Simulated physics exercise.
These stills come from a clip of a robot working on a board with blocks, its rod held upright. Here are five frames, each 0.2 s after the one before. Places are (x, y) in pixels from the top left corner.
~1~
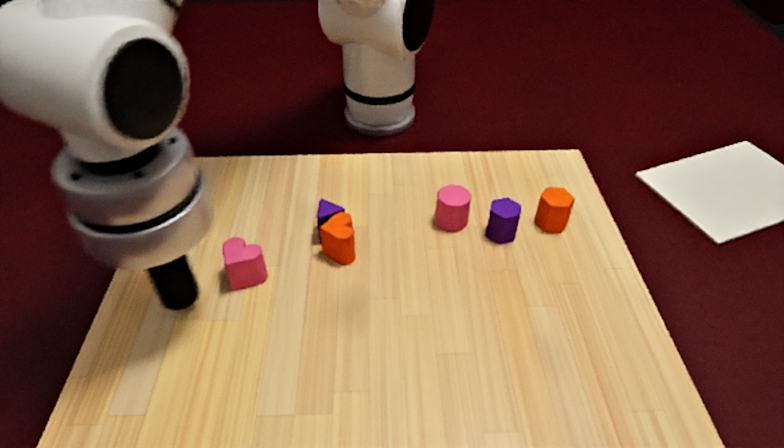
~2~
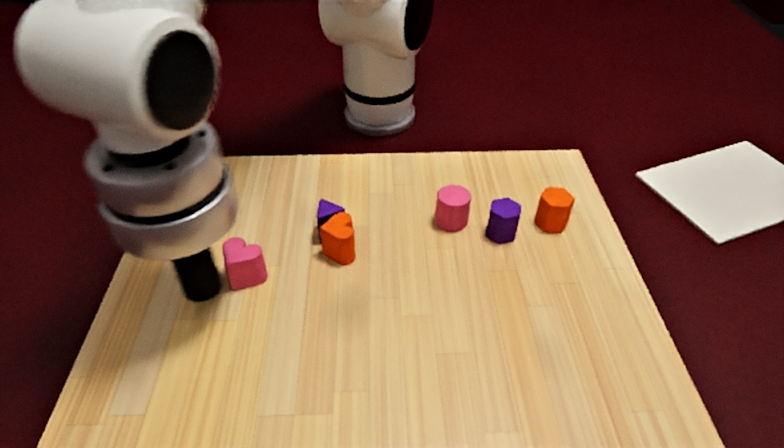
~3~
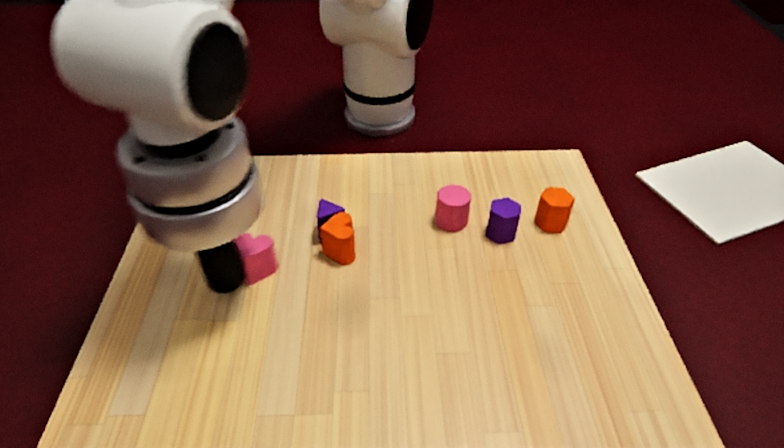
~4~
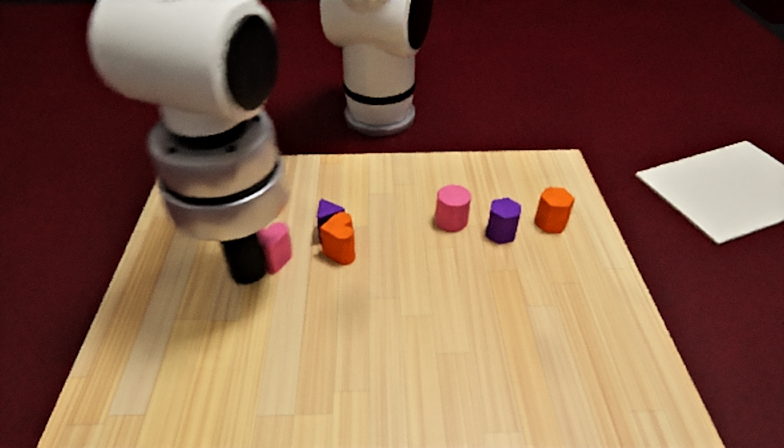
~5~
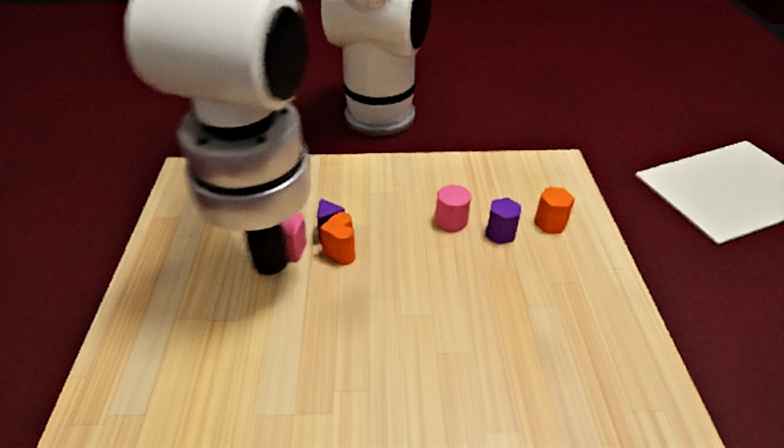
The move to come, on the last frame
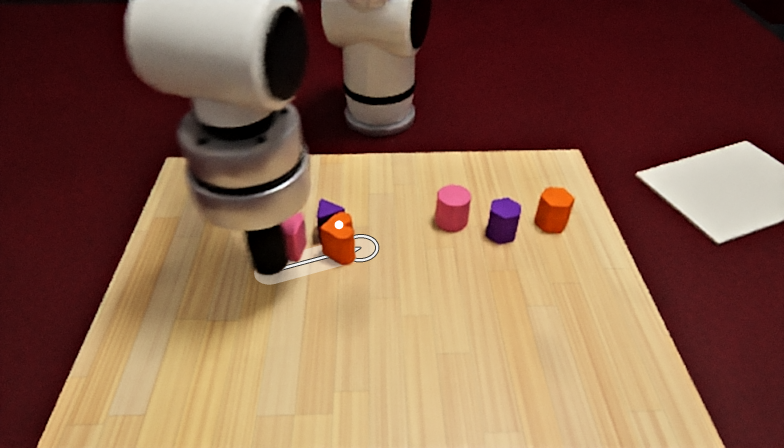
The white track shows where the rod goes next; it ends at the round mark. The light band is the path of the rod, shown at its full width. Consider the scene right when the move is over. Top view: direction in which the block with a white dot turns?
Direction: Clockwise.
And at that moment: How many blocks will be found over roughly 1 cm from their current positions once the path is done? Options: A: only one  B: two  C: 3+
B
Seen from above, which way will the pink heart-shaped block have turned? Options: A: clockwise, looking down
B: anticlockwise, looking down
B: Anticlockwise, looking down.
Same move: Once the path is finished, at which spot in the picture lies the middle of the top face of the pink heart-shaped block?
Roughly at (301, 212).
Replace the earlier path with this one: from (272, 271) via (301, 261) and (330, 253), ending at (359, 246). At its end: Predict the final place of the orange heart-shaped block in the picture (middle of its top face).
It sits at (390, 222).
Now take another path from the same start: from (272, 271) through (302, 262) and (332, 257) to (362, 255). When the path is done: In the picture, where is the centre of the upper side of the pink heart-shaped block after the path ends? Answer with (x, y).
My prediction: (302, 211).
Path on the board, straight from (272, 271) to (360, 248); the dot is on the orange heart-shaped block.
What follows on the original path. One third of the way, rod (302, 254); pink heart-shaped block (300, 213), turned 25° anticlockwise.
Two thirds of the way, rod (331, 246); pink heart-shaped block (301, 212), turned 30° anticlockwise; orange heart-shaped block (363, 221), turned 15° clockwise.
At the end, rod (360, 239); pink heart-shaped block (301, 212), turned 30° anticlockwise; purple triangle in place; orange heart-shaped block (391, 218), turned 40° clockwise.
